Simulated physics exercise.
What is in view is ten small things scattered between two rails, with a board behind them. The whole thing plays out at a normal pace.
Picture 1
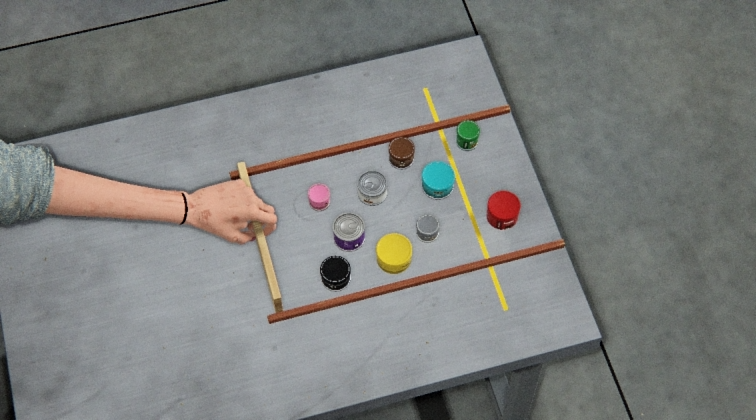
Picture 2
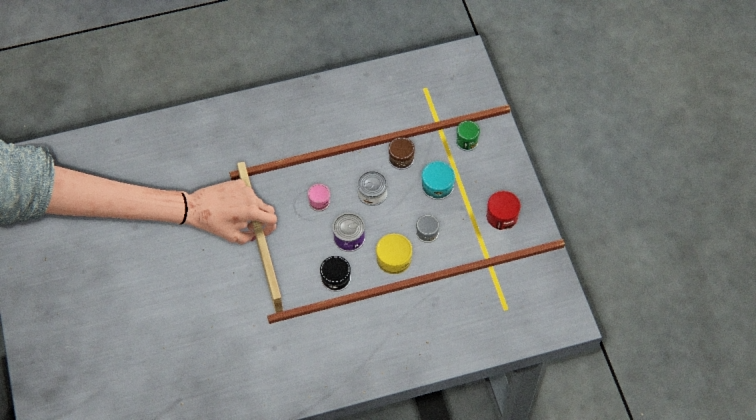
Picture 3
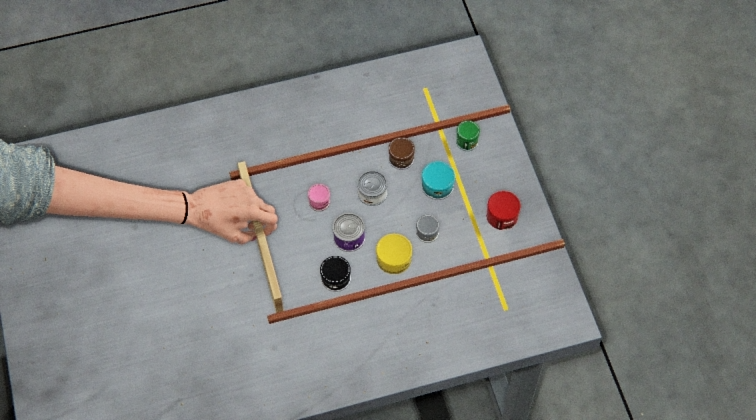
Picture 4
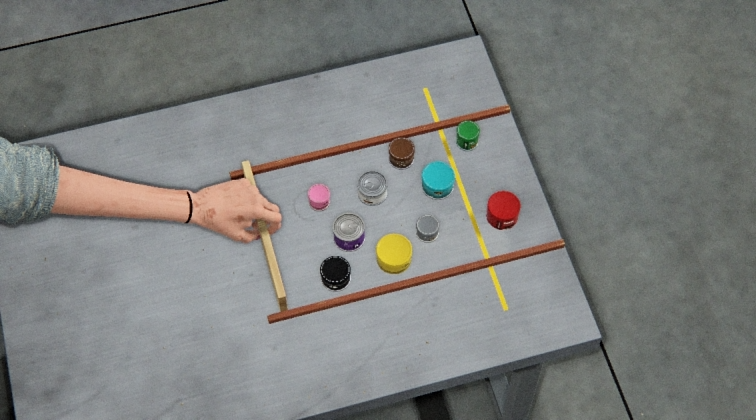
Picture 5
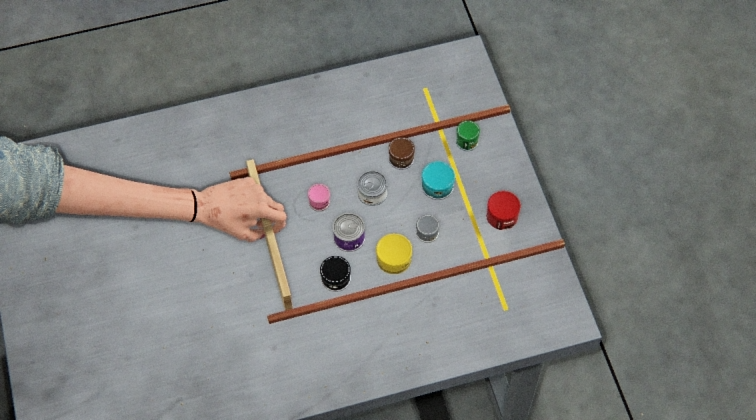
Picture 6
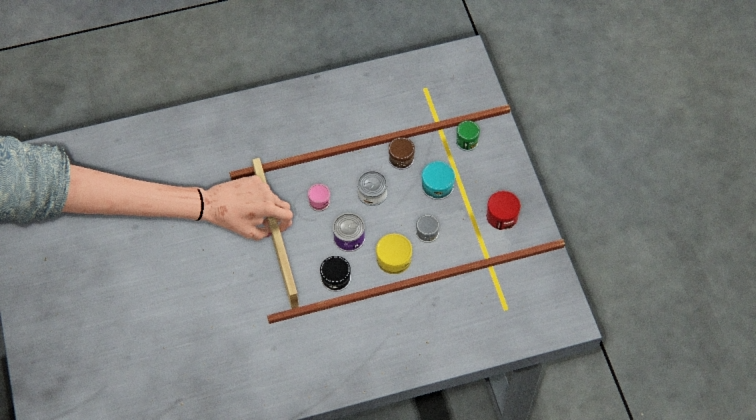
The video shows ten small colourful containers scattered between two reddish-brown rails on a grey table, with yellow tape running across. A hand holding a wooden board at the left stays still, then slides it slightly right; the containers do not move.
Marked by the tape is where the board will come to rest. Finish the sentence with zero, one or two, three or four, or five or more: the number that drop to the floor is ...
The number that drop to the floor is zero.
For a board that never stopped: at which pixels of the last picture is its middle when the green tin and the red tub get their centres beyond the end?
For the green tin, about (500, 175); for the red tub, about (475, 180).
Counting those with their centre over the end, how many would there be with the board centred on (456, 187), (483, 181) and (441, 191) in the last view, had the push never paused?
In order, that gives 0, then 1, then 0.
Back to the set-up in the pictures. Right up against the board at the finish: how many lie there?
It touches 4.
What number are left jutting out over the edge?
The number would be 1.
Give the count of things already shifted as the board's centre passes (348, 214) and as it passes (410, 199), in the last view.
I count 5 first and 8 after.
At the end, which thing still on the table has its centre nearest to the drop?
It's the red tub that is foremost.
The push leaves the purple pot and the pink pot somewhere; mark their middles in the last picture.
Going in order: First (484, 198), then (463, 157).
A little later, none off yet; red tub at rest near (503, 211); green tin at rest near (468, 136); turquoise tin at rest near (438, 181).
When it is over, the number that fall off is zero.
